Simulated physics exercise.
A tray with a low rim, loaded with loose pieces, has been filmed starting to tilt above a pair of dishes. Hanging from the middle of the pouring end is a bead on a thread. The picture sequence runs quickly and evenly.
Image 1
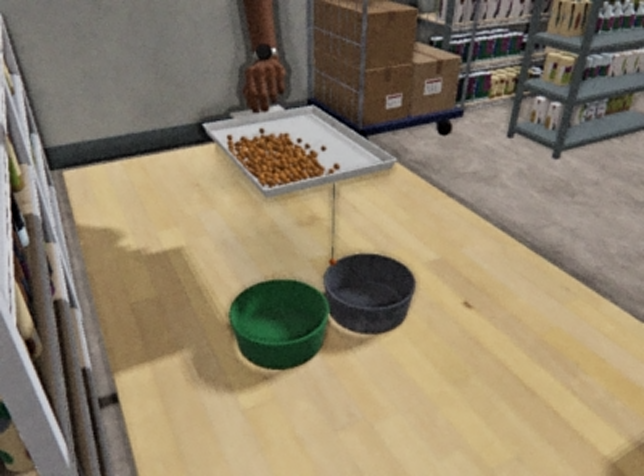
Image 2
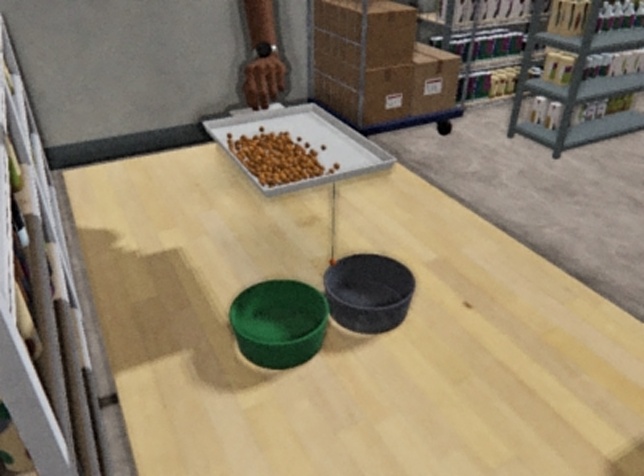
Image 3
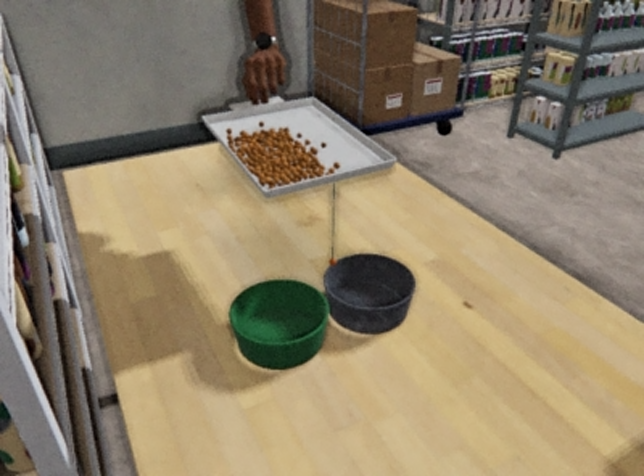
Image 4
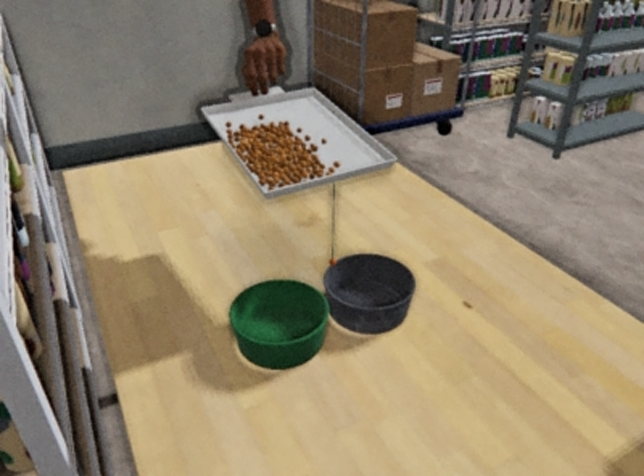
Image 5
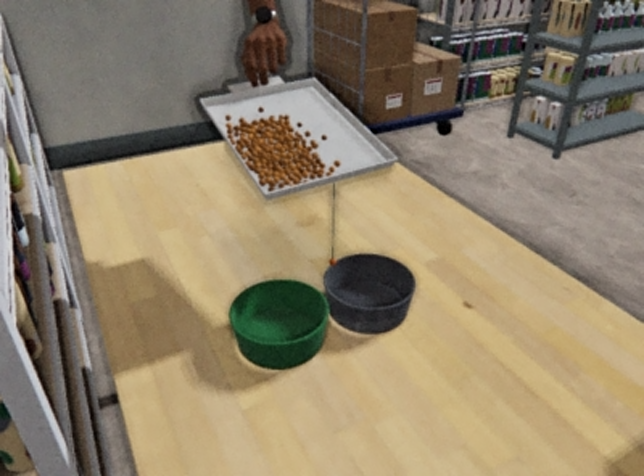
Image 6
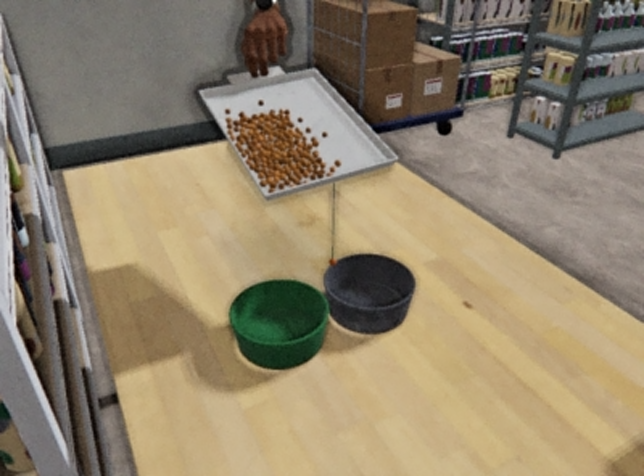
A hand held a white tray of roasted chickpeas above a green dish and a dark gray one, then gradually raised its back end, tilting the tray toward its front left corner.
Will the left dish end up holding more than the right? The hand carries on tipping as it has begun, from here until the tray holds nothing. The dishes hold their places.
Yes.
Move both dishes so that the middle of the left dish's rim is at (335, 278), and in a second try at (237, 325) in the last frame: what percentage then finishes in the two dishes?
First about 40, then 90 per cent.
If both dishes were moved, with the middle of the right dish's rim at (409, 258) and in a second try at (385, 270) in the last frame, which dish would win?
The dish to the left, then the dish to the left.
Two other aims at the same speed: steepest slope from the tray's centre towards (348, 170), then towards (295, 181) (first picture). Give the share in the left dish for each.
Somewhere close to 0 % the first time, 90 % the second.
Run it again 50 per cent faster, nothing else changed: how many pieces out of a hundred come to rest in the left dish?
It would be around 60 per cent.
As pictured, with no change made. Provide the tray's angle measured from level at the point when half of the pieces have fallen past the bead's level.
Angle reached: About 95°.
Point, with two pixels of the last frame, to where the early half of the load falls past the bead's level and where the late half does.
I'd say close to (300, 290) at first and close to (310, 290) later on.
Just after the last frame, tray tipped steeply; almost all on the tray; just a few in the left dish; just a few in the air.
A moment on, tray tipped past a quarter turn; about a tenth on the tray; roughly half in the left dish; roughly a quarter in the right dish; just a few outside both; roughly a quarter in the air.
Further on, tray tipped past a quarter turn; roughly two thirds in the left dish; roughly a quarter in the right dish; about a tenth outside both.
When it is over, tray tipped past a quarter turn; roughly two thirds in the left dish; roughly a quarter in the right dish; about a tenth outside both.
